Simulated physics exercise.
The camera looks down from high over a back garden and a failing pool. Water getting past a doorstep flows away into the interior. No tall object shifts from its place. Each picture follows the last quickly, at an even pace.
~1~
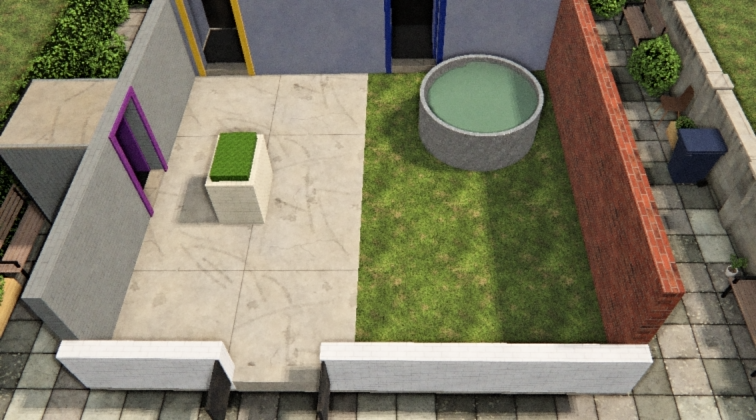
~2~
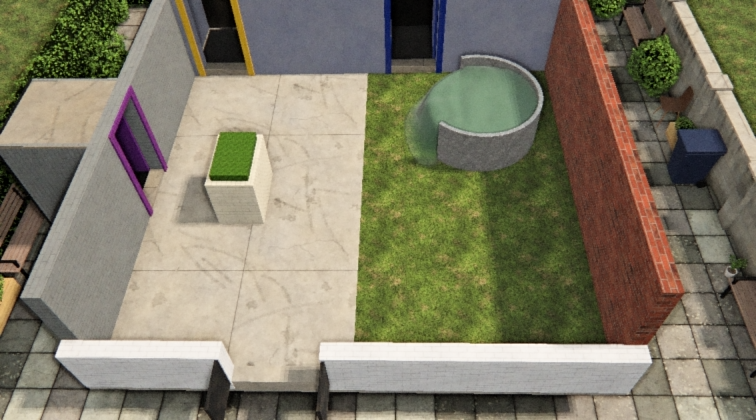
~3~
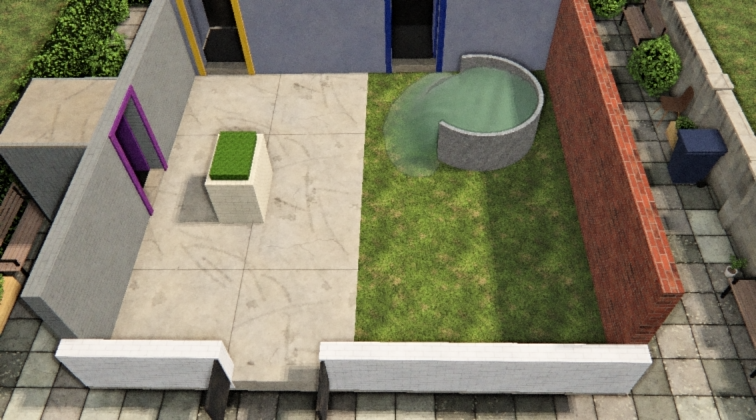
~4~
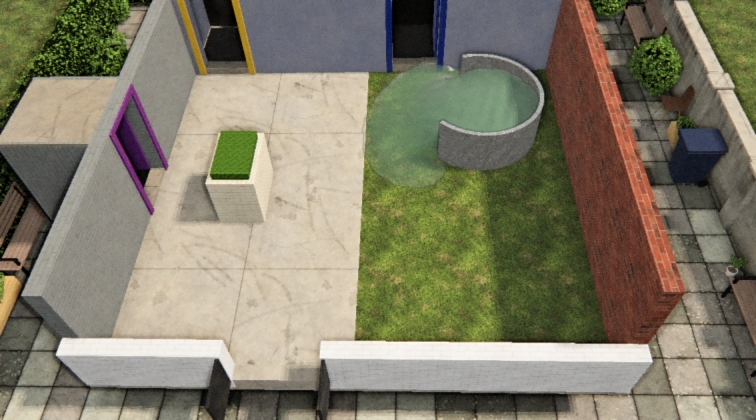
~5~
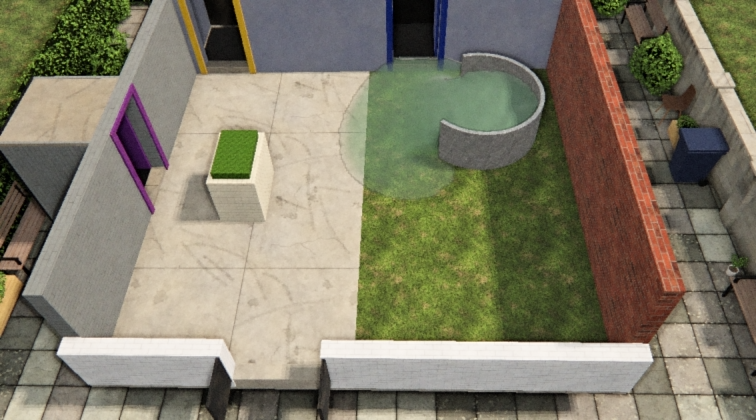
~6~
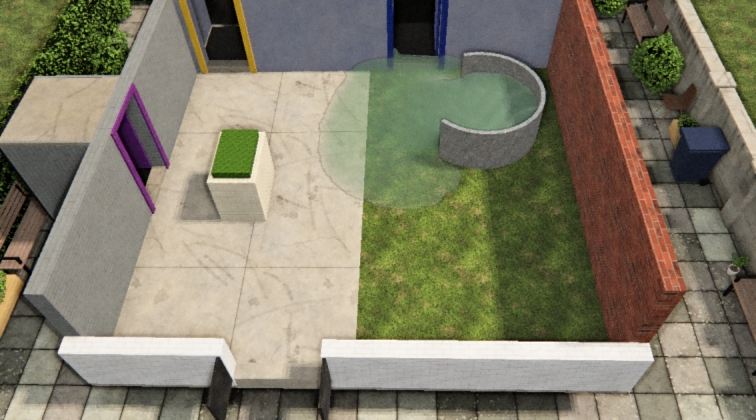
Round grey-walled pool in a walled back garden breaking open on its left side, water spreading across grass onto the paving.
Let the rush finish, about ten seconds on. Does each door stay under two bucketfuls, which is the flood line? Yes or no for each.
Blue door - no, it floods; purple door - no, it floods; yellow door - no, it floods.
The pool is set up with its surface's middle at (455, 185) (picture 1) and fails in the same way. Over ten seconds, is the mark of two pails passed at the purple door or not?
Result - purple overshoots.
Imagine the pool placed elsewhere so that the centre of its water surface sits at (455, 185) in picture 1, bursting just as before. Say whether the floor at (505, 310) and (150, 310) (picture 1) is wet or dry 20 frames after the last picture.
Bone-dry, soaked.
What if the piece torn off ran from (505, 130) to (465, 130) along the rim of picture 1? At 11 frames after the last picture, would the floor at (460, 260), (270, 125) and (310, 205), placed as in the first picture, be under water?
Going through them, the first would be submerged, the next still bare and the last still bare.
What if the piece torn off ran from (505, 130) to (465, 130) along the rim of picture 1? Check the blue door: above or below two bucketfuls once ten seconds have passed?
Note: Blue falls short.
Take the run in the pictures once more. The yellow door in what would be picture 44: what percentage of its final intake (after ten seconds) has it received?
Share by then: About 100 in a hundred.
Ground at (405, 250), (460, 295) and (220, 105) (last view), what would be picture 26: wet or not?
Point 1: Drenched; point 2: Not wet; point 3: Drenched.
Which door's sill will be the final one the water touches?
I pick the door marked purple.
A moment on, water covers 40 % of the floor; the blue door over two buckets in, the purple door not reached, the yellow door wet at the sill, nothing in.
Next, water covers 50 % of the floor; the blue door over two buckets in, the purple door under two buckets in, the yellow door wet at the sill, nothing in.
Then, water covers 65 % of the floor; the blue door over two buckets in, the purple door over two buckets in, the yellow door over two buckets in.
Later, water covers 75 % of the floor; the blue door over two buckets in, the purple door over two buckets in, the yellow door over two buckets in.
In the end, water covers 90 % of the floor; the blue door over two buckets in, the purple door over two buckets in, the yellow door over two buckets in.
